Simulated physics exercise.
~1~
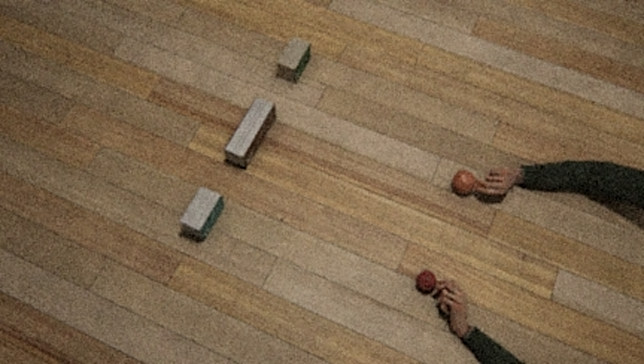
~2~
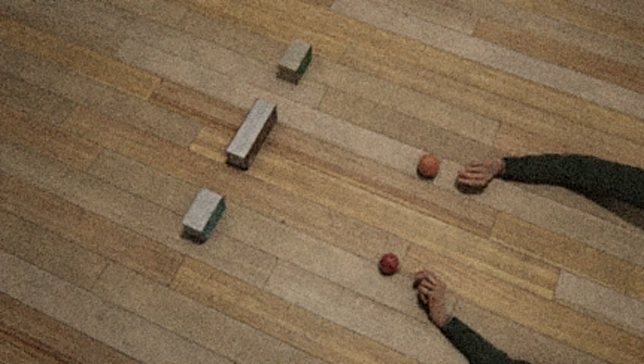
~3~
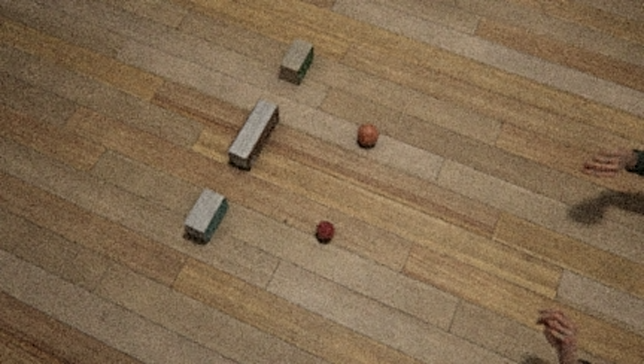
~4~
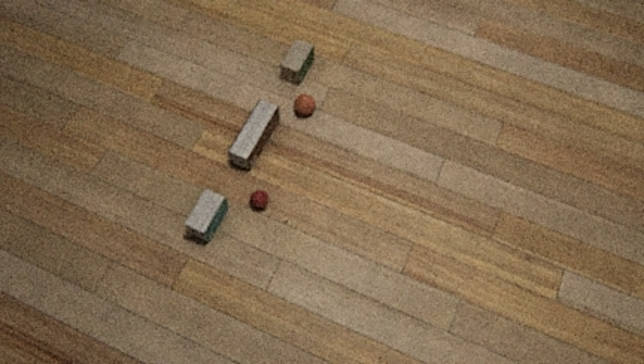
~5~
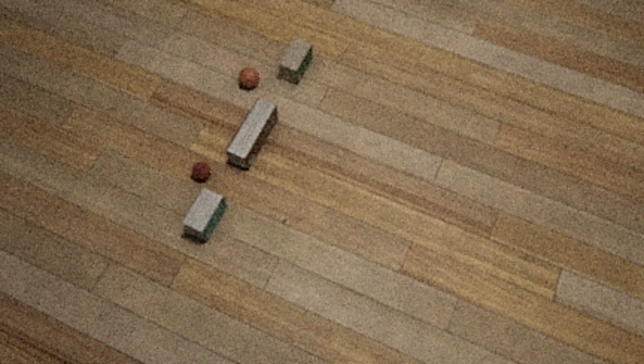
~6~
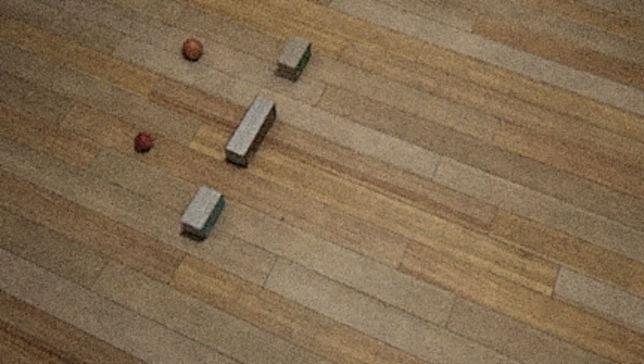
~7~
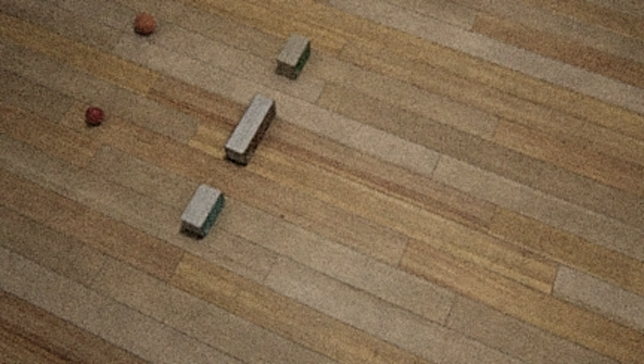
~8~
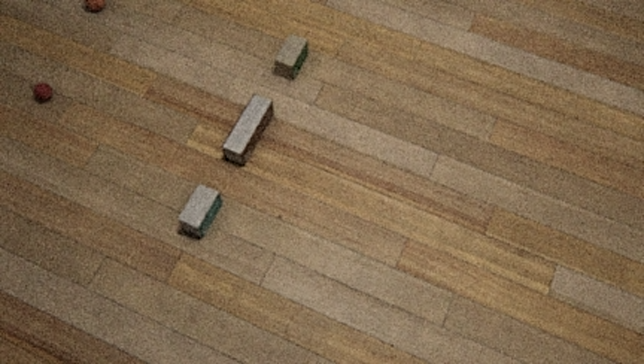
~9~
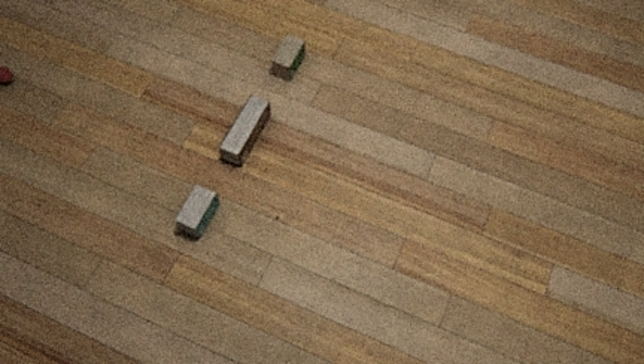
A wooden plank floor is seen from above in dim light, with the view swaying slightly. Three blocks stand in a slanting row left of centre, a green-sided one at the top, a longer brown one in the middle and a turquoise-sided one at the bottom. From the right, two dark-sleeved hands release an orange and a smaller red tomato, then draw back out of view. Both roll left and upward. The orange passes between the upper and middle blocks, and the tomato between the middle and lower ones. The orange leaves at the upper left, while the tomato reaches the left edge.
